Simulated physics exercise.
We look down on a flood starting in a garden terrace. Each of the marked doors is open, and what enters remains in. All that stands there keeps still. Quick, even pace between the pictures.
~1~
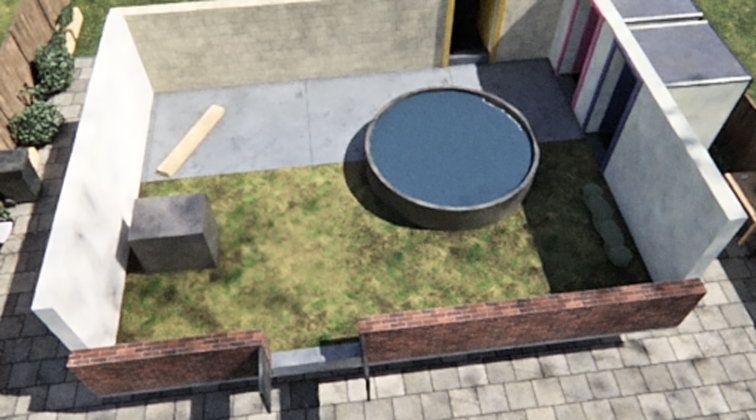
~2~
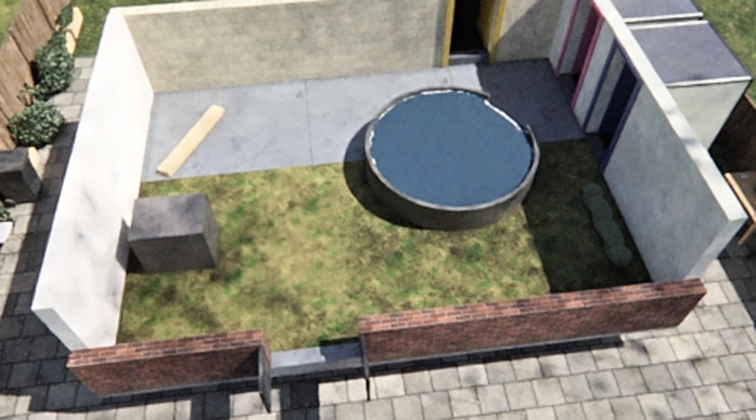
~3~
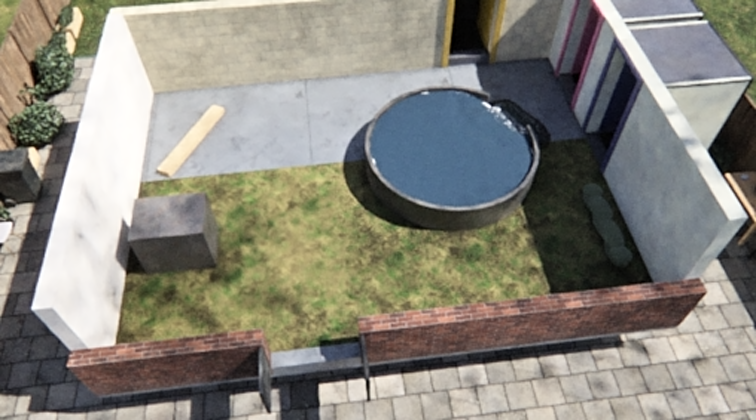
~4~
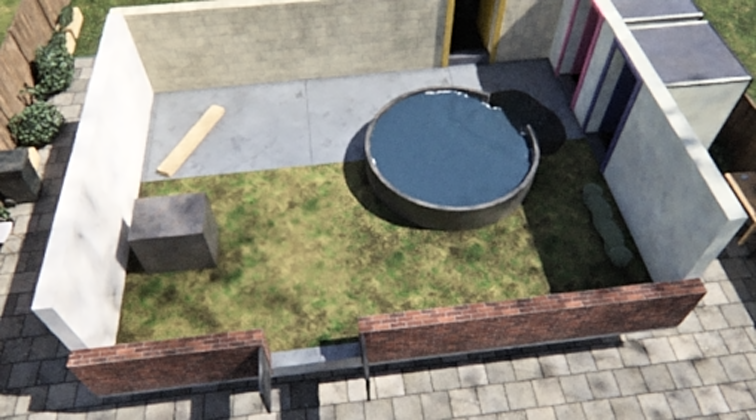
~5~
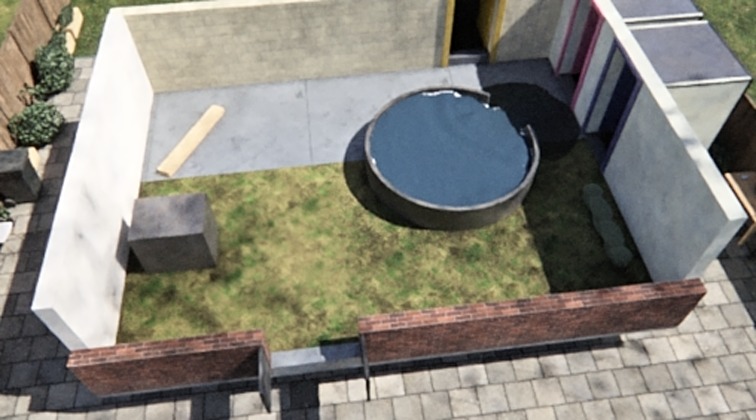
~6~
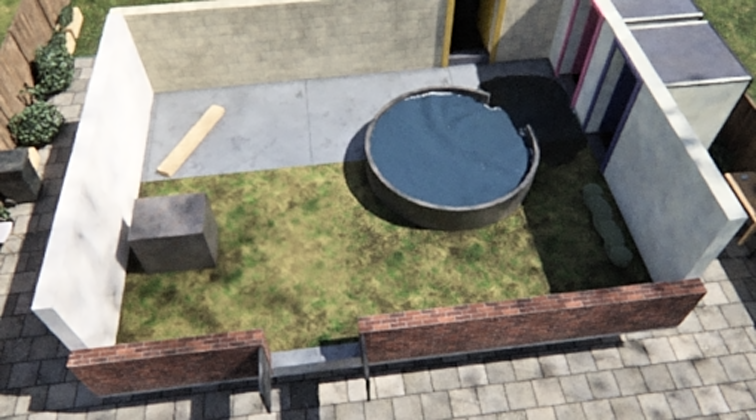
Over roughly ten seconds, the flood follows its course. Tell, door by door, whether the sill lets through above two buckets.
In the end I expect the yellow door to stop at two buckets or less. I expect the blue door to go past two buckets. I expect the pink door to go past two buckets.
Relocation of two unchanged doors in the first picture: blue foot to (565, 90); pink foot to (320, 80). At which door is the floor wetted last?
Dead last is the one in pink.
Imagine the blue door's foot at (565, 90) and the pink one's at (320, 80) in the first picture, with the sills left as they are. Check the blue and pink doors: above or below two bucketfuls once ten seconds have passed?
My reading: The blue one floods, the pink one holds.
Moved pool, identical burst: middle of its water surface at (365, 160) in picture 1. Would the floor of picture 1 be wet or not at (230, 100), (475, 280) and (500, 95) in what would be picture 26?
Bone-dry, bone-dry, soaked.
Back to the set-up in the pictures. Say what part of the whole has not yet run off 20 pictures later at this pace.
About 92 per cent.
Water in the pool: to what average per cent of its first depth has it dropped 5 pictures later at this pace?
84 percent or so.
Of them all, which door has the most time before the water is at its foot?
It's the yellow door.
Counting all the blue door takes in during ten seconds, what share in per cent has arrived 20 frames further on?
Approximately 40 per cent.
A moment on, water covers 10 % of the floor; the yellow door not reached, the blue door under two buckets in, the pink door over two buckets in.
Next, water covers 15 % of the floor; the yellow door wet at the sill, nothing in, the blue door over two buckets in, the pink door over two buckets in.
Then, water covers 25 % of the floor; the yellow door wet at the sill, nothing in, the blue door over two buckets in, the pink door far over two buckets in.
Later, water covers 50 % of the floor; the yellow door wet at the sill, nothing in, the blue door far over two buckets in, the pink door far over two buckets in.
In the end, water covers 70 % of the floor; the yellow door wet at the sill, nothing in, the blue door far over two buckets in, the pink door far over two buckets in.
